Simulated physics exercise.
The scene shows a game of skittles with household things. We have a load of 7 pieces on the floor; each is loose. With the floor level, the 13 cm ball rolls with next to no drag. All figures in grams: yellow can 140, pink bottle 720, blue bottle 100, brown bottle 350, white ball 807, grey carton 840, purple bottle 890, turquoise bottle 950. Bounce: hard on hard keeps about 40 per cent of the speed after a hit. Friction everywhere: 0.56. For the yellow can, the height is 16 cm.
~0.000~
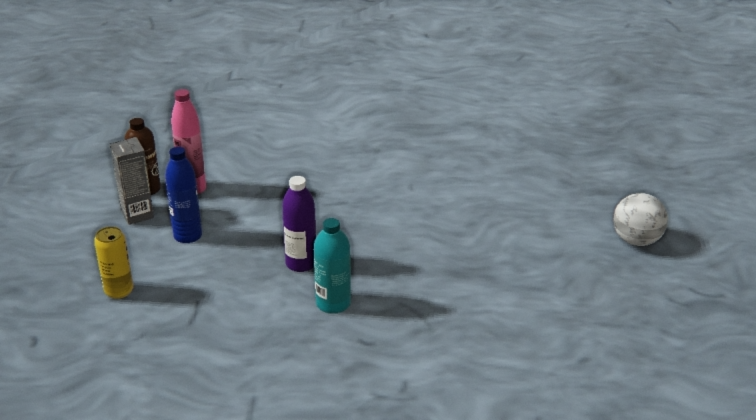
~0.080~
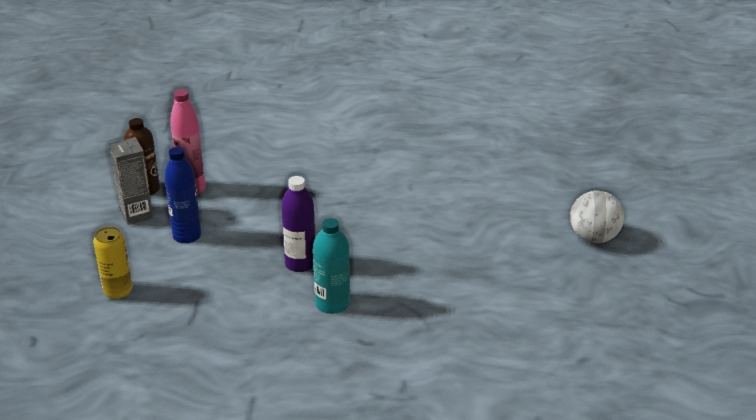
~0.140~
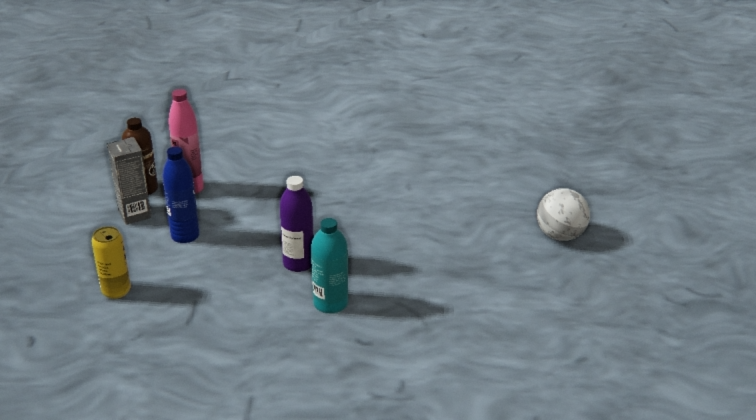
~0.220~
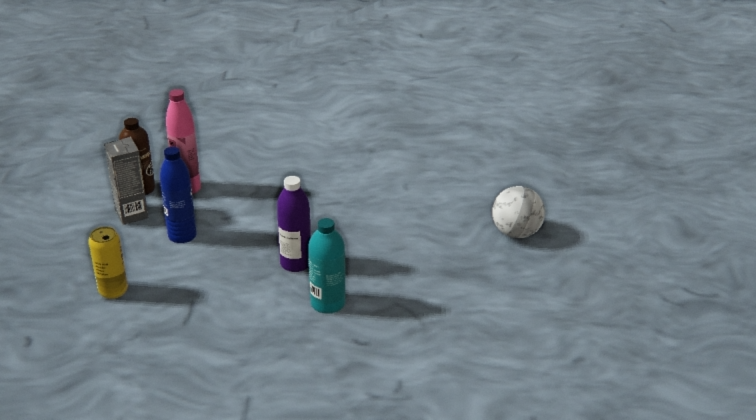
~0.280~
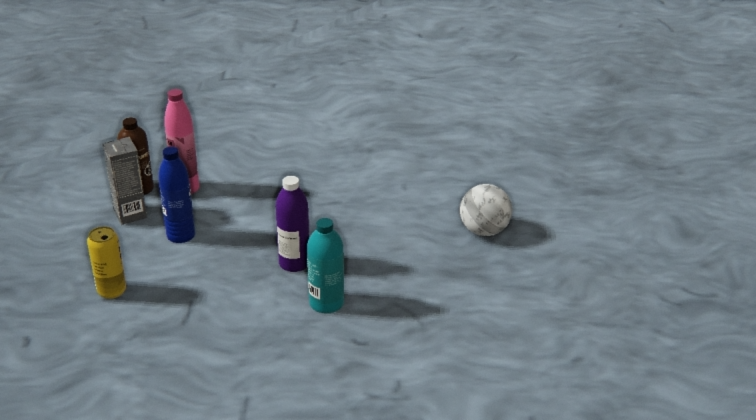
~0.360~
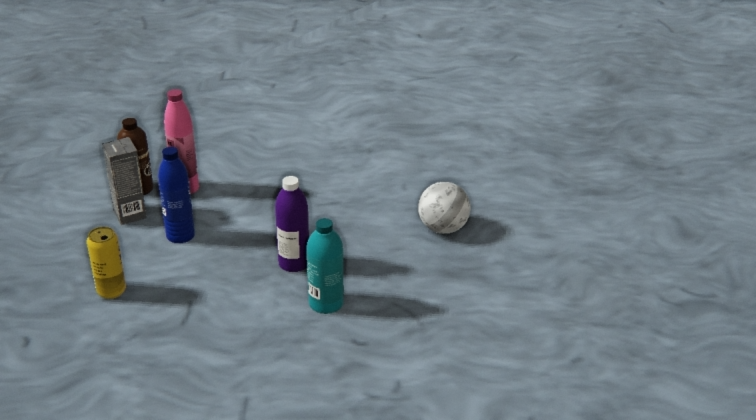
At first, a white ball sits at the right of a blue-grey floor, well apart from a loose group of bottles, a yellow can and a grey carton on the left. The ball then rolls steadily leftward, narrowing the gap to the purple and turquoise bottles, while every piece stays upright.
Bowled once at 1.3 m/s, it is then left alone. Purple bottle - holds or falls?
Holds.
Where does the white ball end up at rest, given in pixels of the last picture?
About (164, 194).
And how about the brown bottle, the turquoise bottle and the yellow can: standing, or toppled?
Well, the brown bottle holds steady, the turquoise bottle holds steady, and the yellow can holds steady.
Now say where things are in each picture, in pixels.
In the first frame, ball has run 0 cm; white ball (641, 220); purple bottle (299, 223).
In the second frame, ball has run 10 cm; white ball (597, 217); blue bottle (182, 194).
In the third frame, ball has run 18 cm; white ball (563, 215); grey carton (130, 182).
In the fourth frame, ball has run 28 cm; white ball (519, 212); yellow can (109, 264).
In the fifth frame, ball has run 36 cm; white ball (486, 210); blue bottle (176, 194).
In the sixth frame, ball has run 46 cm; white ball (444, 208); purple bottle (292, 223).
By 0.66 s, ball has run 84 cm; white ball near (293, 198).
By 0.96 s, ball has run 118 cm; white ball near (160, 186); grey carton 2 cm from its spot.
By 1.56 s, ball has run 120 cm; white ball near (152, 182); grey carton on its side; brown bottle 4 cm from its spot.
When it is over (4.0 s), lying over on the floor, grey carton; the other 6 within 8 cm of the start. End places, in pixels of the last picture, purple bottle near (292, 223).
